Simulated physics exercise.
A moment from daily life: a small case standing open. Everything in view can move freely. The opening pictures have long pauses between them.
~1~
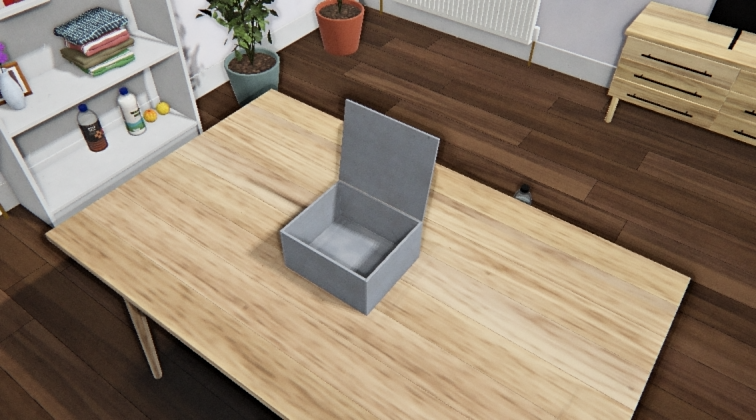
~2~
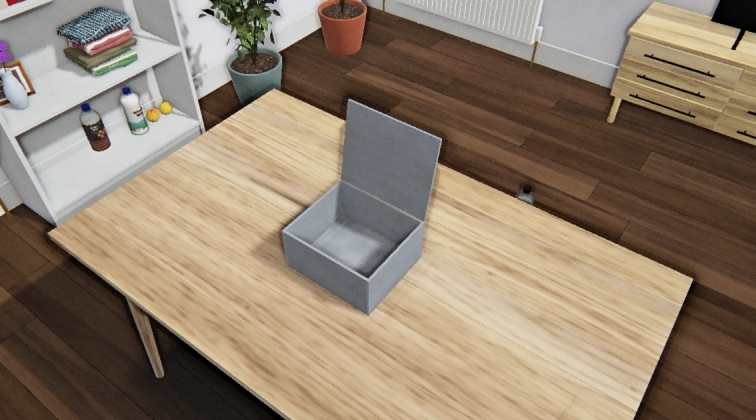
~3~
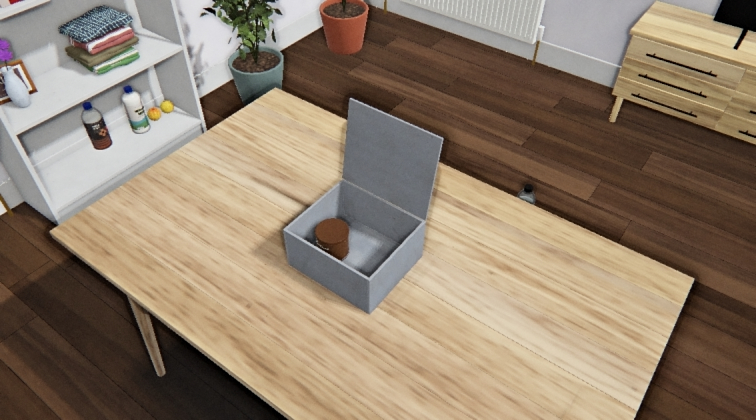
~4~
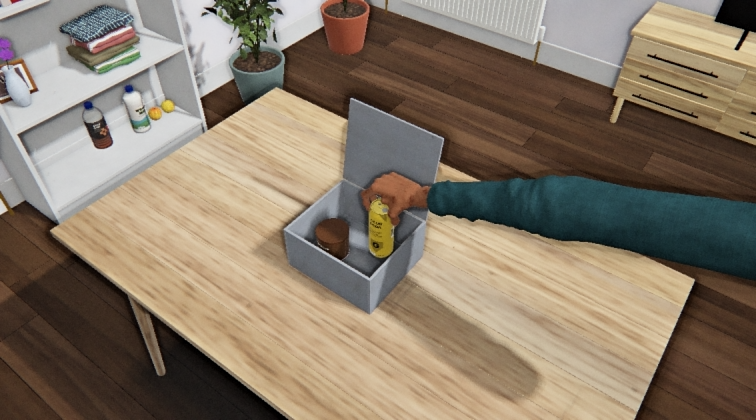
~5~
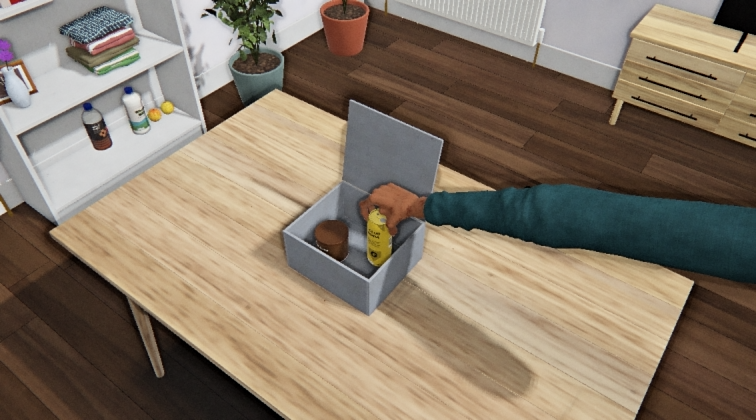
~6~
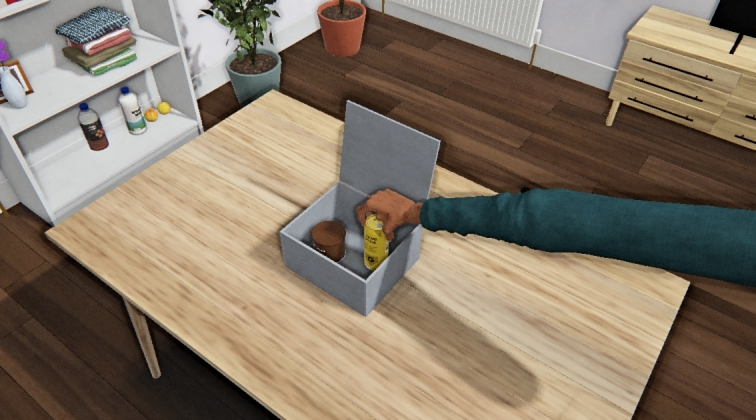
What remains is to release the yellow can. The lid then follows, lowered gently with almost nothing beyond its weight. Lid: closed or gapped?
Gapped.
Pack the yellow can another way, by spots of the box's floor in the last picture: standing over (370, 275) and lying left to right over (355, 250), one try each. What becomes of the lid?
Trial 1: Lid propped open. Trial 2: Lid lowered.
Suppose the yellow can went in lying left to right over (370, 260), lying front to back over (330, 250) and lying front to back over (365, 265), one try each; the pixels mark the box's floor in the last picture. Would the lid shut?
At first it manages to shut, the second time it fails to shut, and the third time it manages to shut.
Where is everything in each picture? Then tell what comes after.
In the first frame, the last thing is not in view yet.
In the second frame, the last thing is not in view yet.
In the third frame, the last thing is not in view yet; brown tin (333, 241).
The fourth frame shows still above its spot; yellow can (381, 229); brown tin (333, 241).
The fifth frame shows still above its spot; yellow can (380, 239); brown tin (332, 242).
The sixth frame shows put in, still held; yellow can (376, 244); brown tin (329, 243).
Then, 1.10 s on from there, lid starting down.
Then, 1.40 s on from there, lid 73° above the rim.
Then, 1.60 s on from there, lid 57° above the rim.
Then, 1.80 s on from there, lid 36° above the rim.
In the end, lid 30° above the rim; both unmoved. At the end, from the last picture's camera, yellow can near (376, 244).
